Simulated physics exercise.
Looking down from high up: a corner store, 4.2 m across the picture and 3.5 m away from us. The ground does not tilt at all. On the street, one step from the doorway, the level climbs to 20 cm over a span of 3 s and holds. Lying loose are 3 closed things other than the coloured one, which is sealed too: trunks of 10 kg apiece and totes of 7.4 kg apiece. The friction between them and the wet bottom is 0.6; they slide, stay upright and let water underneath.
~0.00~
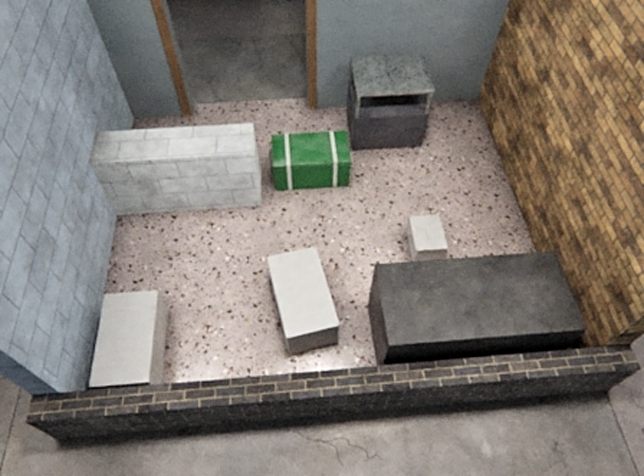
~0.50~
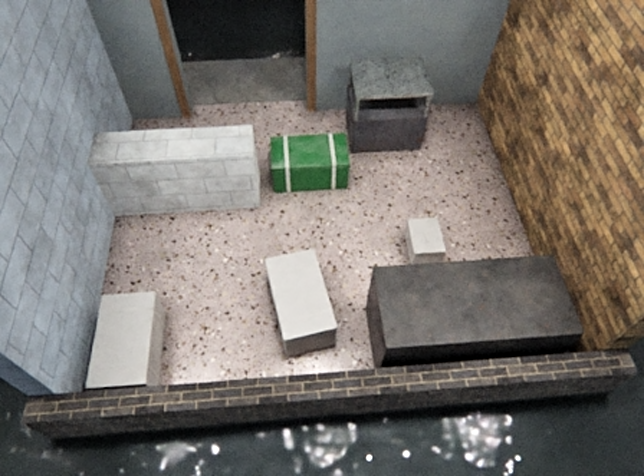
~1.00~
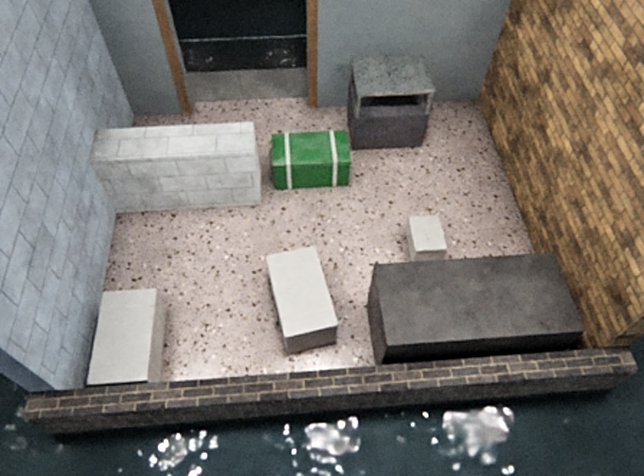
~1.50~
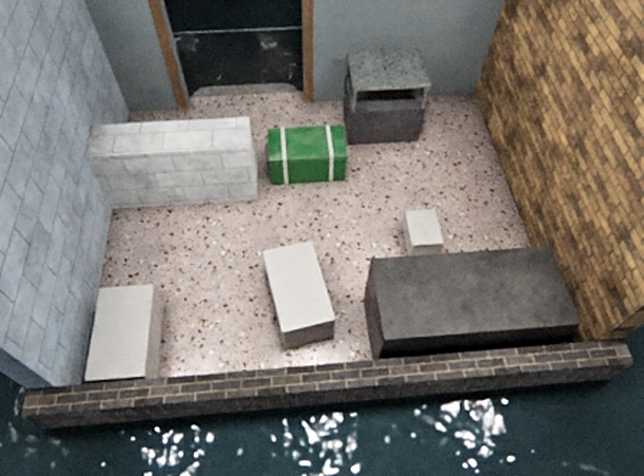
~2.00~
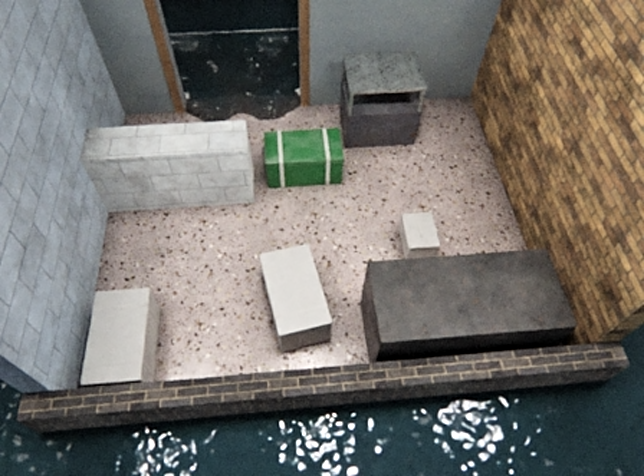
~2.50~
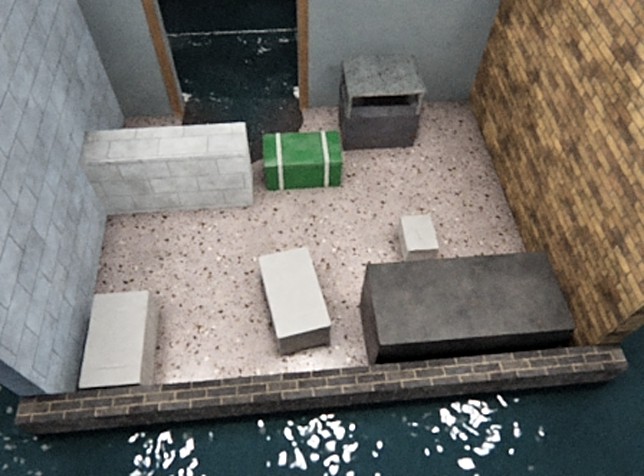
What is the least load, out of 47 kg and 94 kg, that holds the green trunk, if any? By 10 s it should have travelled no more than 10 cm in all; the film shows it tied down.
Only the hefty one is fine.
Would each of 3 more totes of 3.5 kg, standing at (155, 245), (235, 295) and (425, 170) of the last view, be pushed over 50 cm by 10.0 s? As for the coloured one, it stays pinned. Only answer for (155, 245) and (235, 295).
Order as asked: Stays within / stays within.
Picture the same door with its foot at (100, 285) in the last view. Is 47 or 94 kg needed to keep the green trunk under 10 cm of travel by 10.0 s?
In that setup the first mass works.
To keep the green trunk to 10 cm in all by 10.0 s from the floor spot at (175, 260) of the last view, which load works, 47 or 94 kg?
Result: Both pass.
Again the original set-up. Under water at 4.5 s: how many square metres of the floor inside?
Roughly 5.0 m2 of it is wet.
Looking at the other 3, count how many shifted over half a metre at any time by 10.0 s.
Result: 0.
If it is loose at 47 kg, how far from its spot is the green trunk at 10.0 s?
Displacement near 60 cm.
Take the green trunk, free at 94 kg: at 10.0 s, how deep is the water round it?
Depth: Approx. 11 cm.
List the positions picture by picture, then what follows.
The first frame shows the green trunk at (310, 148) rests on the ground; water covers 0.0 m2; 0 of 4 have shifted.
The second frame shows the green trunk at (309, 150), on the bottom; 0.0 m2 under water; 0 of 4 have shifted.
The third frame shows the green trunk at (310, 147) rests on the ground; water covers 0.0 m2; 0 of 4 have shifted.
The fourth frame shows the green trunk at (307, 142), on the bottom; 0.0 m2 under water; 0 of 4 have shifted.
The fifth frame shows the green trunk at (303, 145), on the bottom; 0.2 m2 under water; 0 of 4 have shifted.
The sixth frame shows the green trunk at (302, 148), on the bottom; water covers 0.9 m2; 0 of 4 have shifted.
After 3.5 s the green trunk would be 0 cm from its start with 47 kg and 0 cm from its start with 94 kg; 6 cm of water round it then.
After 4.5 s the green trunk would be 18 cm from its start with 47 kg and 0 cm from its start with 94 kg; 9 cm of water round it then.
After 7.0 s the green trunk would be 54 cm from its start with 47 kg and 0 cm from its start with 94 kg; 11 cm of water round it then.
After 10.0 s the green trunk would be 69 cm from its start with 47 kg and 0 cm from its start with 94 kg; 11 cm of water round it then.
